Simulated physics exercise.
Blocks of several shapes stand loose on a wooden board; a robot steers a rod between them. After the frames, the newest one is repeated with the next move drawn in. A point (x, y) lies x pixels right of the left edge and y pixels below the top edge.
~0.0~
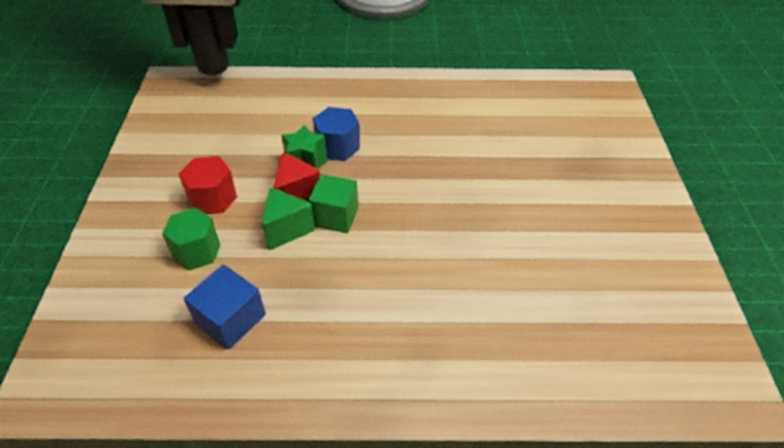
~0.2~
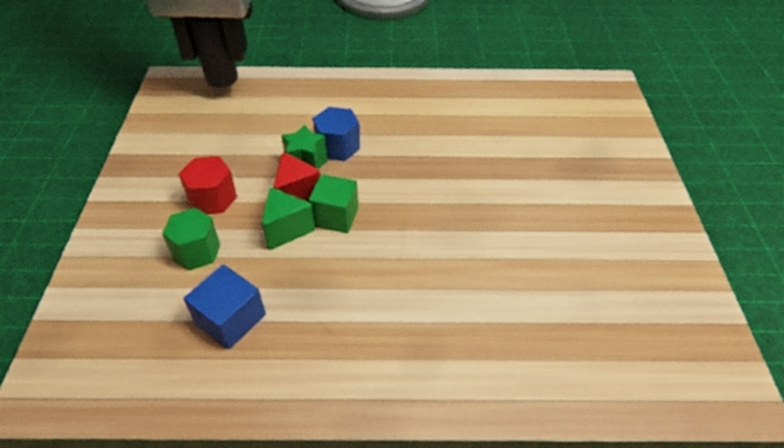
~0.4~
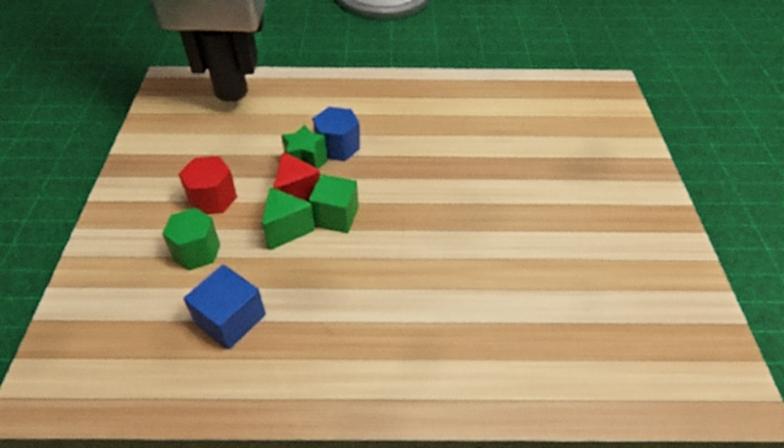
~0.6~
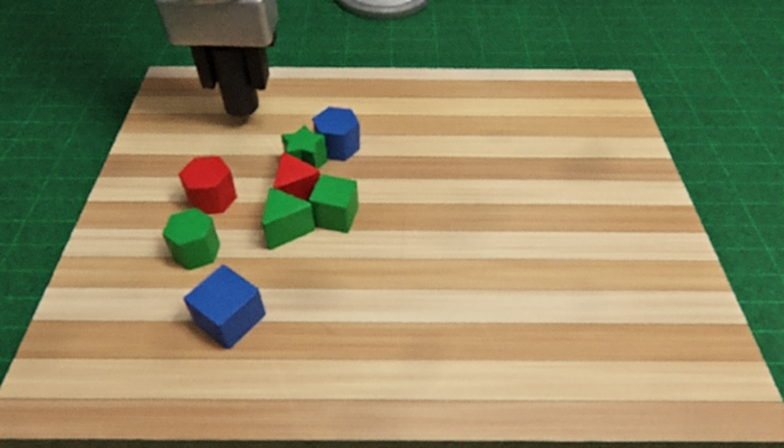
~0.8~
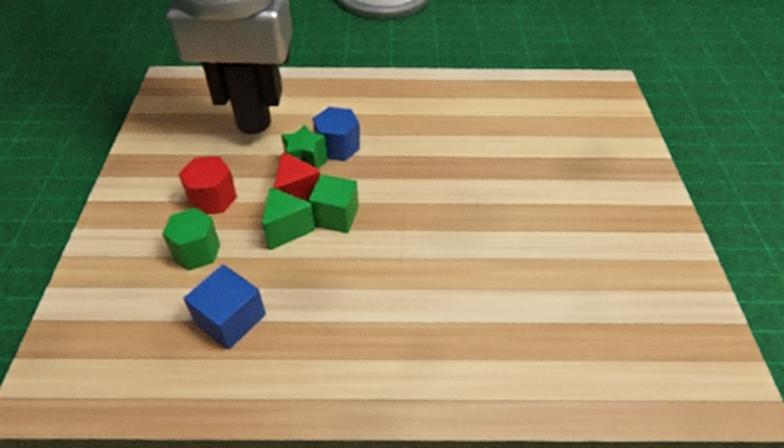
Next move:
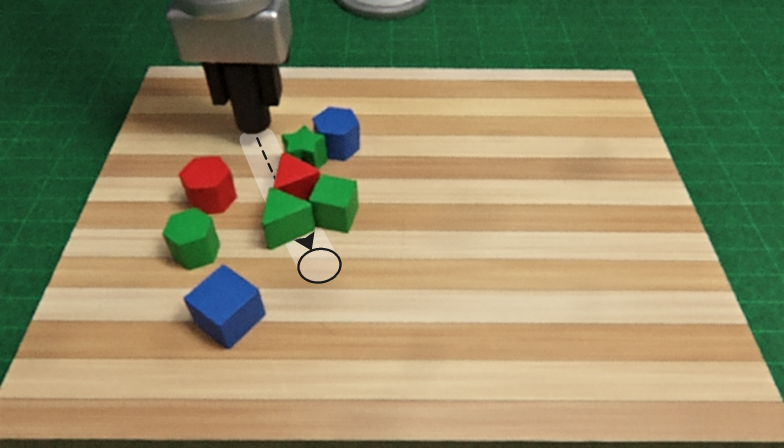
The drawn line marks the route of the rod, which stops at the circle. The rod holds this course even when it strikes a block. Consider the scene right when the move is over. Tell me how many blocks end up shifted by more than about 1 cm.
Count: 3 or more.
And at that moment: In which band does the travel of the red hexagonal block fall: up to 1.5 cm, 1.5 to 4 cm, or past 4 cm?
Displaced less than 1.5 cm.
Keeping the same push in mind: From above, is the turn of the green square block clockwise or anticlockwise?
Spin direction: Clockwise.
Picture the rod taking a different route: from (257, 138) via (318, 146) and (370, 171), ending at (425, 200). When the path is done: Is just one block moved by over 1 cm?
I'd say no.
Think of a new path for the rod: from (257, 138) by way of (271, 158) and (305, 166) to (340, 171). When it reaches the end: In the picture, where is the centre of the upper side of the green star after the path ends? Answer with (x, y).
By then it is at (370, 152).
Path on the board, in a line from (257, 138) to (320, 265).
What follows on the original path. One third of the way, rod at (271, 162); red triangle at (295, 172); green star at (312, 144), turned 30° anticlockwise.
Two thirds of the way, rod at (292, 204); green triangle at (283, 219), turned 15° anticlockwise; red triangle at (325, 183), turned 15° anticlockwise; green star at (314, 146), turned 40° anticlockwise; green square block at (352, 200), turned 35° clockwise.
At the end, rod at (318, 252); red hexagonal block in place; green triangle at (286, 263), turned 25° clockwise; red triangle at (328, 184), turned 25° anticlockwise; green star at (314, 146), turned 40° anticlockwise; green square block at (356, 201), turned 25° clockwise.
